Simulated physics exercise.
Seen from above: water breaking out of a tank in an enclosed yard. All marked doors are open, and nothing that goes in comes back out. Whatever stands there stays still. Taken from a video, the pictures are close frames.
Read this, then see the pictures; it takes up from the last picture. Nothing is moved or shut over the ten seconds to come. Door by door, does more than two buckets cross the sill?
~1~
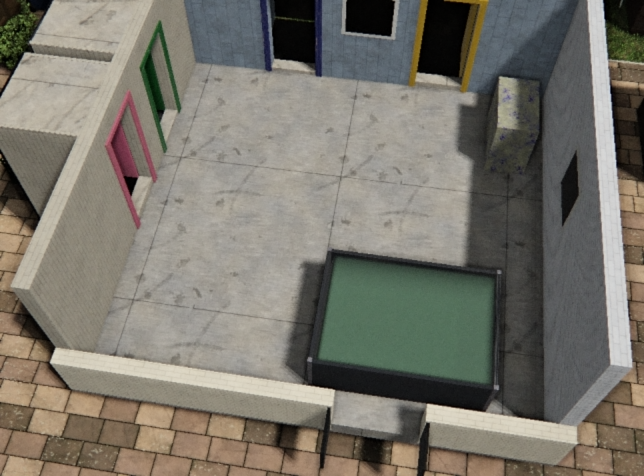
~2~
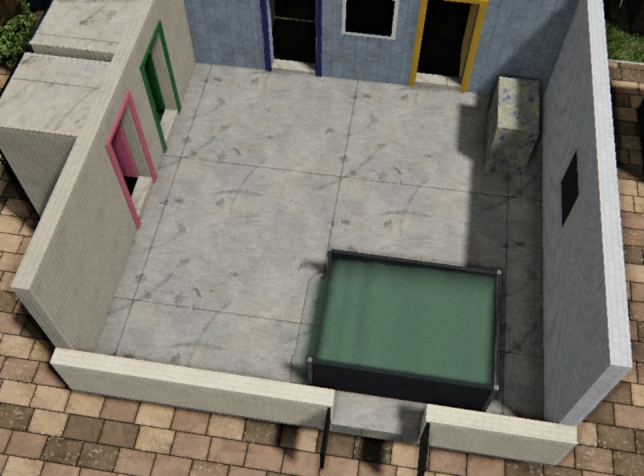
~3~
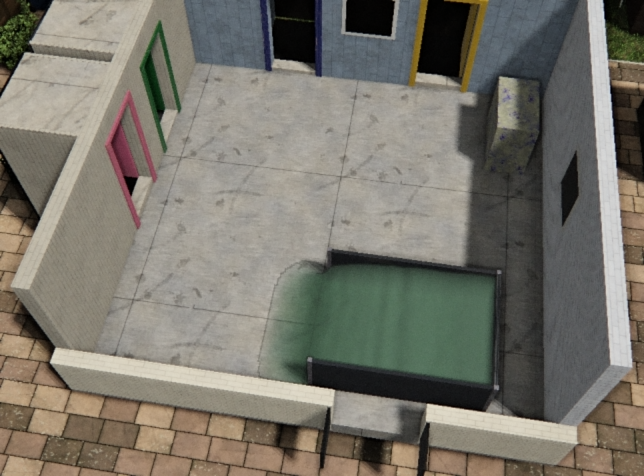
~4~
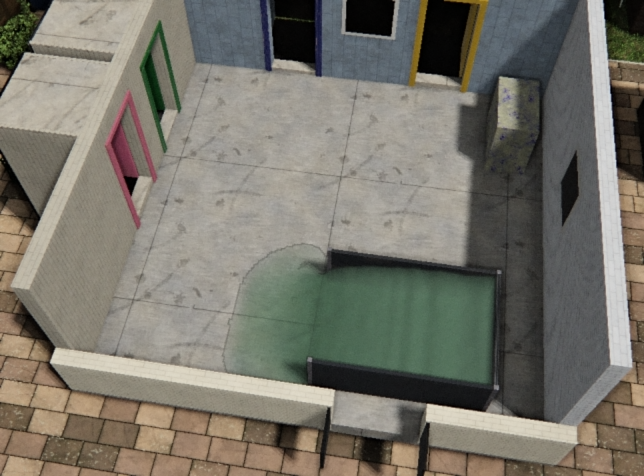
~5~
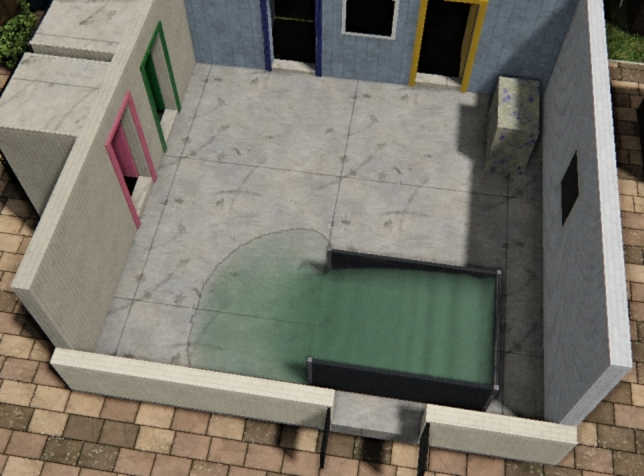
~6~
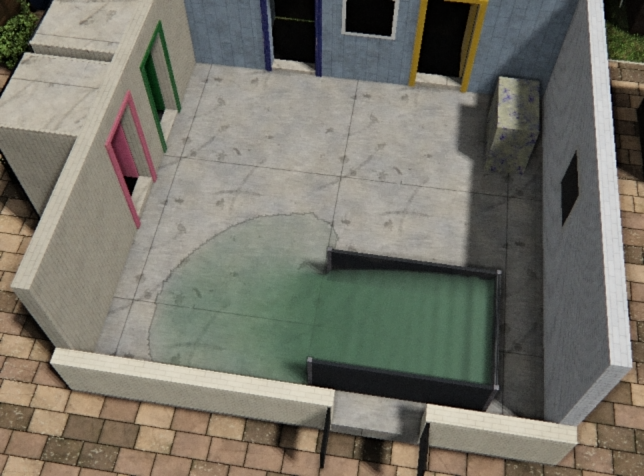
As I see it, yellow door: Two buckets or fewer. Green door: Over two buckets. Pink door: Over two buckets. Blue door: Over two buckets.
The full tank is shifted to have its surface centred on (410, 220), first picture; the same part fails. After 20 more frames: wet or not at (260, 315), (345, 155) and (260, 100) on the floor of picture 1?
Taking the three spots in turn, I'd say drenched, then spared, then drenched.
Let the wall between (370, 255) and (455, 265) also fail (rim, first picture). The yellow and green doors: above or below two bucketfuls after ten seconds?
Looks like the yellow door tops the limit but the green door tops the limit.
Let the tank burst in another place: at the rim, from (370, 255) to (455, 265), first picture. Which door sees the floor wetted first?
The yellow door.
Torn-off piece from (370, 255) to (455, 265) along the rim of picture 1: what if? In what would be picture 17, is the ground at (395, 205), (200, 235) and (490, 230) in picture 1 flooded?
So: Wetted, then spared, then wetted.
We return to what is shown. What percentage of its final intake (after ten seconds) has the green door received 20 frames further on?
Approximately 15 per cent.
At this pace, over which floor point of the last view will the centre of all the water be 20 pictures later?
Close to (231, 268).
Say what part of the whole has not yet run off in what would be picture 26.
I make it around 98 per cent.
A moment on, water covers 30 % of the floor; the yellow door not reached, the green door not reached, the pink door wet at the sill, nothing in, the blue door not reached.
Next, water covers 35 % of the floor; the yellow door not reached, the green door wet at the sill, nothing in, the pink door under two buckets in, the blue door not reached.
Then, water covers 45 % of the floor; the yellow door not reached, the green door under two buckets in, the pink door over two buckets in, the blue door not reached.
Later, water covers 75 % of the floor; the yellow door wet at the sill, nothing in, the green door over two buckets in, the pink door over two buckets in, the blue door far over two buckets in.
In the end, water covers 100 % of the floor; the yellow door wet at the sill, nothing in, the green door far over two buckets in, the pink door over two buckets in, the blue door far over two buckets in.
